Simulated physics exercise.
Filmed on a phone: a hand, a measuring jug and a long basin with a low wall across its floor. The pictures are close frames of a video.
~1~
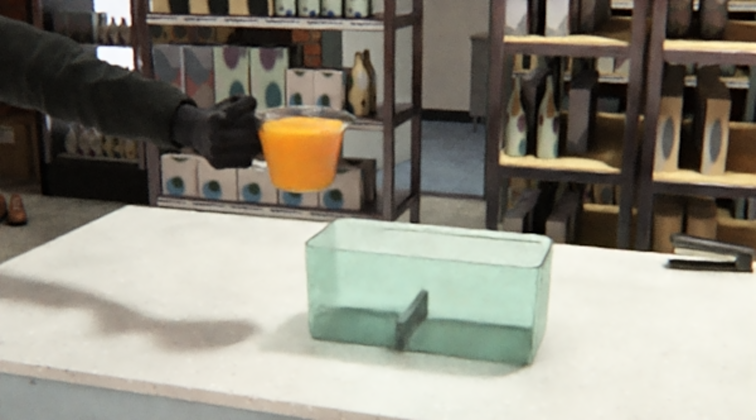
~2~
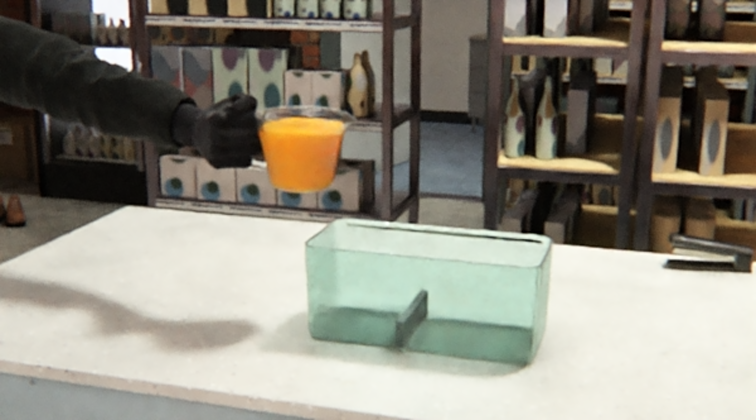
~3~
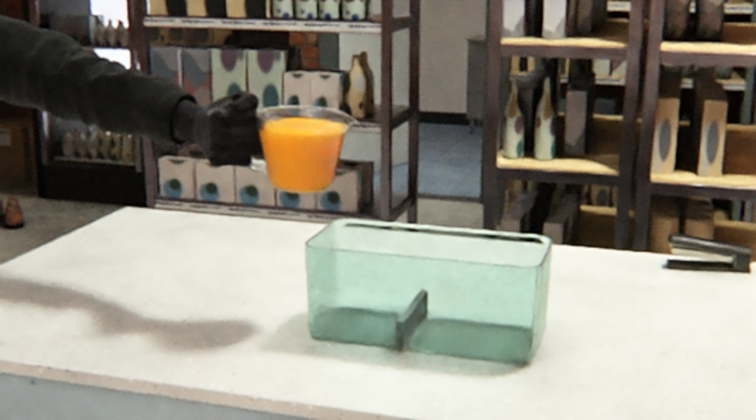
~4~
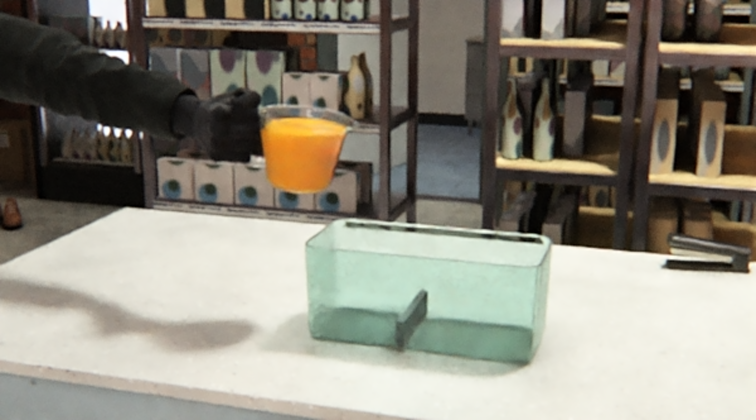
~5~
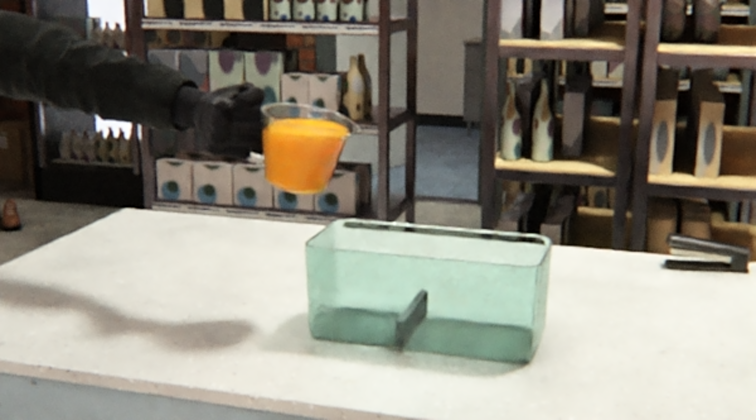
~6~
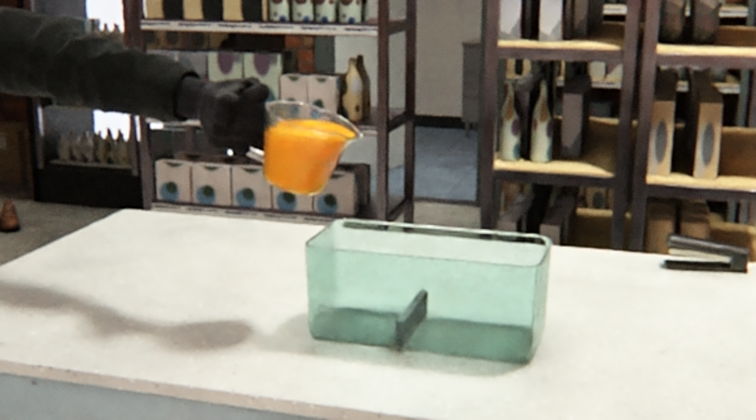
A gloved hand on a dark-sleeved arm reaches in from the left, holding a clear measuring jug of bright orange liquid above a pale table. Below it and to the right sits a long, see-through green basin with a low wall across its floor, before shelves of bottles and boxes in a shop-like room. Seen from a steady, slightly raised view, the jug gradually tilts rightward, its liquid shifting toward the lip.
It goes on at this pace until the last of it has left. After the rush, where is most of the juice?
Most lies in the left-hand part.
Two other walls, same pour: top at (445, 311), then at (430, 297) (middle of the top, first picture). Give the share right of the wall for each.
Roughly 10 per cent, and 5 per cent.
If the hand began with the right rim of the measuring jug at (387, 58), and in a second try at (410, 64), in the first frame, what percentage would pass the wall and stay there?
First some 75, then 90 per cent.
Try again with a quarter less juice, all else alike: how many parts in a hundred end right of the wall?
Some 5 per cent.
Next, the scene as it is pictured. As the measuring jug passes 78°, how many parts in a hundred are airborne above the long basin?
Close to 25 per cent.
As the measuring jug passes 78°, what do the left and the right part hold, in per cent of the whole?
Near 20 on the left, 5 on the right.
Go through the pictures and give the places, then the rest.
In the first picture, tilt 0°; pouring edge (355, 119); surface from (265, 122) to (344, 127); the long basin's rim runs from (320, 233) to (547, 254); the wall's top is at (413, 306).
In the second picture, tilt 1°; pouring edge (355, 120); surface from (265, 122) to (344, 128).
In the third picture, tilt 3°; pouring edge (356, 122); surface from (266, 122) to (344, 129).
In the fourth picture, tilt 6°; pouring edge (358, 126); surface from (269, 123) to (346, 130).
In the fifth picture, tilt 10°; pouring edge (360, 131); surface from (270, 123) to (349, 131).
In the sixth picture, tilt 16°; pouring edge (362, 137); surface from (272, 126) to (354, 133).
A moment on, the tilt is 78° and 52 per cent is still to pour, 20 is left of the wall and 4 right of it.
Next, the tilt is 111° and 4 per cent is still to pour, 82 is left of the wall and 10 right of it.
Then the tilt is 114° and 0 per cent is still to pour, 83 is left of the wall and 15 right of it.
Later the tilt is 114° and 0 per cent is still to pour, 81 is left of the wall and 17 right of it.
Finally, 81 per cent lies left of the wall, 18 right of it and 2 outside.
